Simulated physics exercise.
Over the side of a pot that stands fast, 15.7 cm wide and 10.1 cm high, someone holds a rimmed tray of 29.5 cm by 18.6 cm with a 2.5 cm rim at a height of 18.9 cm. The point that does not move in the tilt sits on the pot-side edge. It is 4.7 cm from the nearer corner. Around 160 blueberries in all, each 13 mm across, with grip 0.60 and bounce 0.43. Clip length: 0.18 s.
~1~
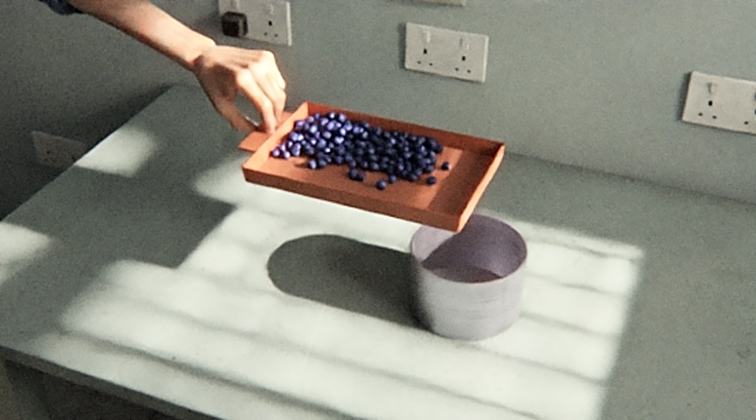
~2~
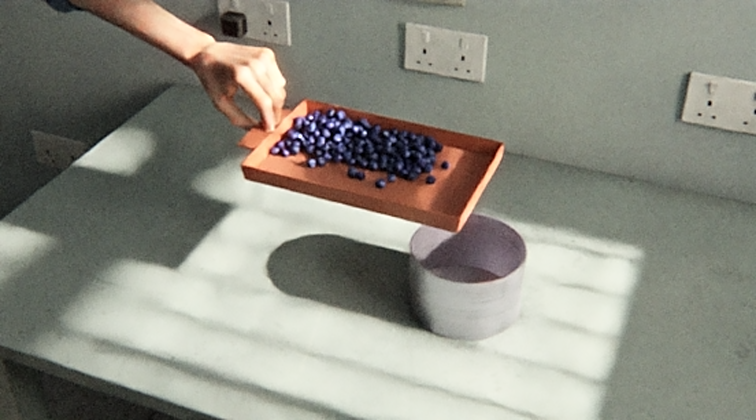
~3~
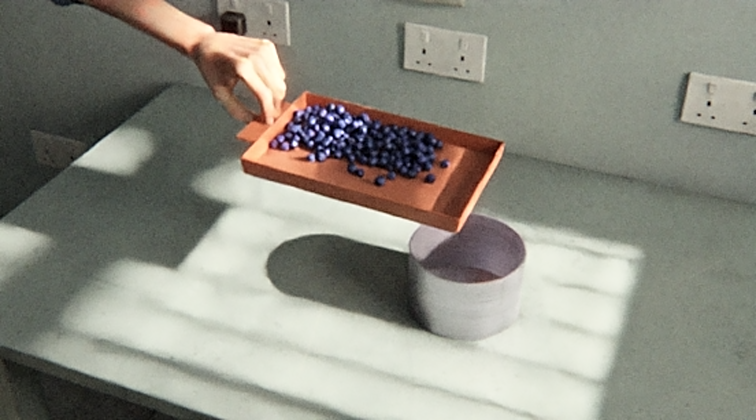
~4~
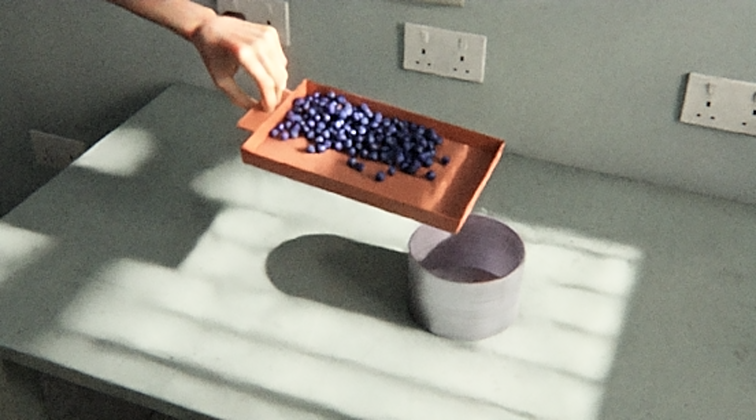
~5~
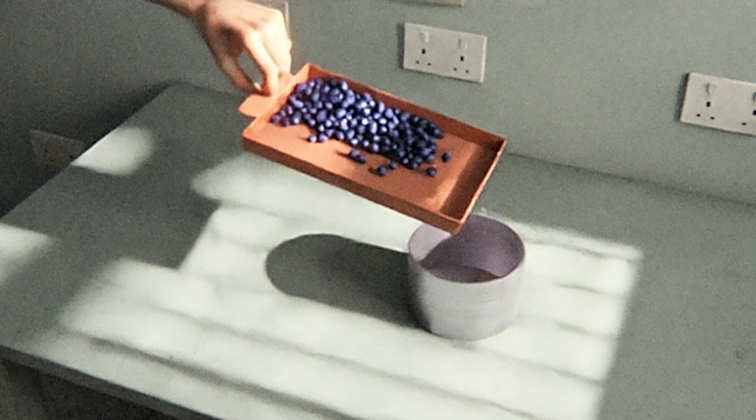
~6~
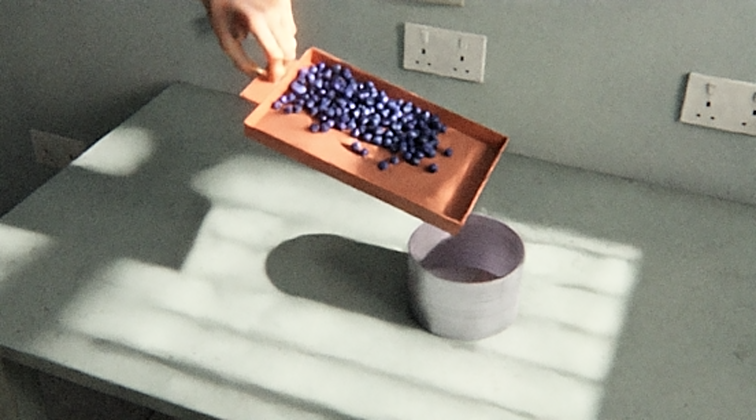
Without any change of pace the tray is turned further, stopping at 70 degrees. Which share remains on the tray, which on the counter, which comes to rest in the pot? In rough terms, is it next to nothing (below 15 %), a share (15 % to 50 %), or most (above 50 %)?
Result: Left on the tray: Most likely a good portion ends up there, counter: Most likely the lion's share ends up there, pot: Most likely a tiny share ends up there.
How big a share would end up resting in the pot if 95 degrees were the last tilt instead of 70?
Result: Close to 0 %.
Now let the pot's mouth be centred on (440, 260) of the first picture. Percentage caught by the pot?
Something like 0 per cent would settle in it.
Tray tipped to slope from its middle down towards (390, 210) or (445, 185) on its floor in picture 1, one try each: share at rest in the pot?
Estimate: Some 0 % and some 0 % respectively.
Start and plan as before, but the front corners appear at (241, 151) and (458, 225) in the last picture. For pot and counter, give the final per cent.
The pot gets 0 and the counter 45.
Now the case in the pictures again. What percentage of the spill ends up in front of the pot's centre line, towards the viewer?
Estimate: Close to 90 per cent of the pieces.
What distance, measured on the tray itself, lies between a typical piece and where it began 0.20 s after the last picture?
2 cm.
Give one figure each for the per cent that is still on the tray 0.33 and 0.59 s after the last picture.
First 100, then 35.
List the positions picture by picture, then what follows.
Tray tilt 0 degrees, front corners at (244, 166) and (459, 217); middle of the pieces at (361, 146); pot at (469, 246), in the first picture.
Tray tilt 1 degrees, front corners at (244, 164) and (459, 217); middle of the pieces at (361, 144), in the second picture.
Tray tilt 3 degrees, front corners at (243, 157) and (459, 218); middle of the pieces at (360, 139), in the third picture.
Tray tilt 7 degrees, front corners at (243, 147) and (459, 219), lowest corner right front; middle of the pieces at (361, 132), in the fourth picture.
Tray tilt 11 degrees, front corners at (245, 134) and (460, 221), lowest corner right front; middle of the pieces at (363, 122), in the fifth picture.
Tray tilt 16 degrees, front corners at (247, 121) and (461, 223), lowest corner right front; middle of the pieces at (365, 113); pot at (467, 246), in the sixth picture.
Then, 0.20 s after the last picture, tilt 45 degrees; the tray holds 100 %, the pot 0 %.
Then, 0.33 s after the last picture, tilt 63 degrees; the tray holds 100 %, the pot 0 %.
Then, 0.59 s after the last picture, tilt 70 degrees; the tray holds 35 %, the pot 0 %.
In the end, tray 30 %, counter 70 %, pot 0 %.
